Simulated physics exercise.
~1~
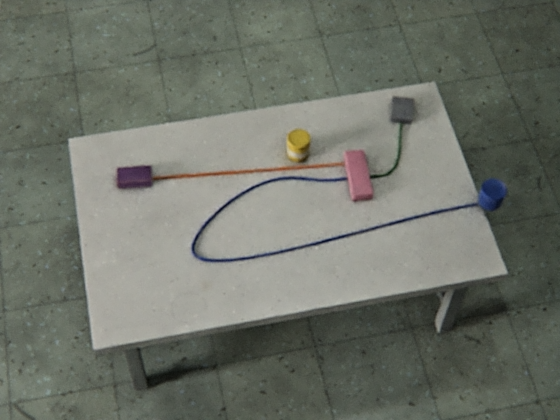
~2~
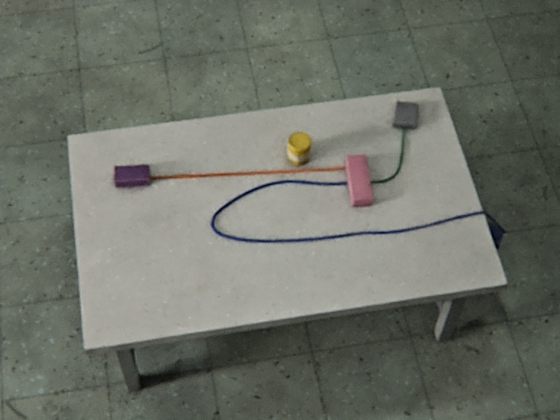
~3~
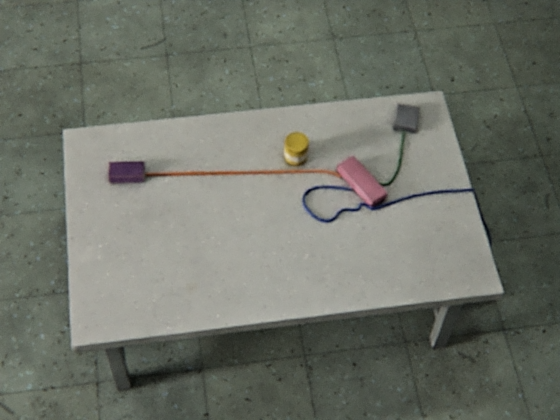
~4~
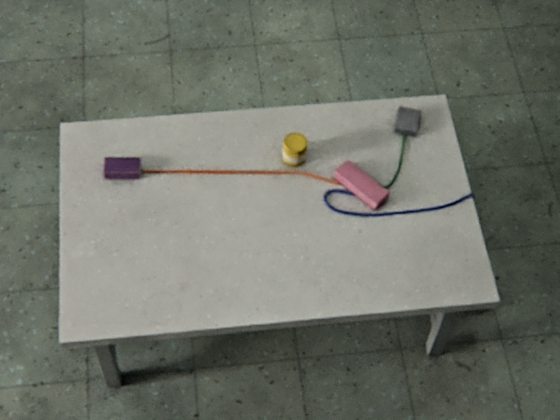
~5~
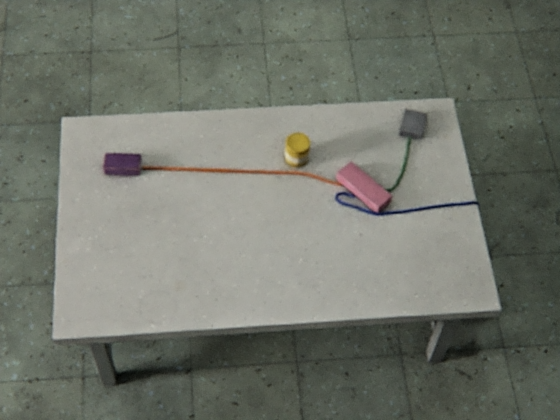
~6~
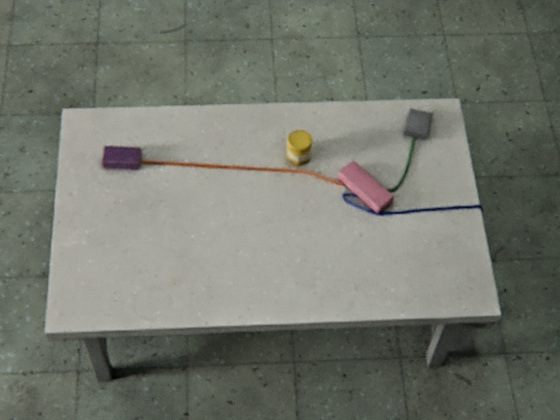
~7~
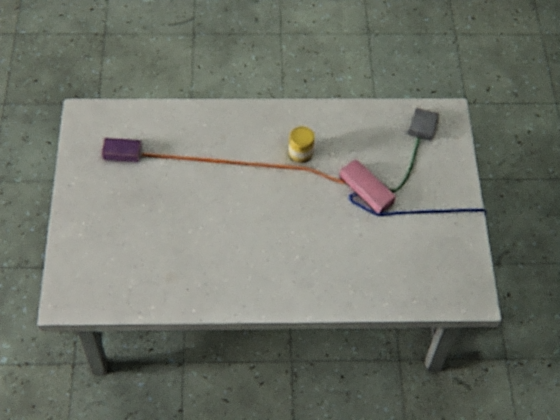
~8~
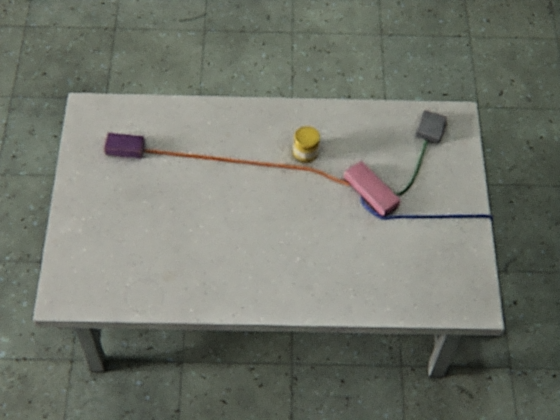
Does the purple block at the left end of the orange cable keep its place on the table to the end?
Yes, the purple block stays put on the left side of the table, even though the pink strip gets twisted round.
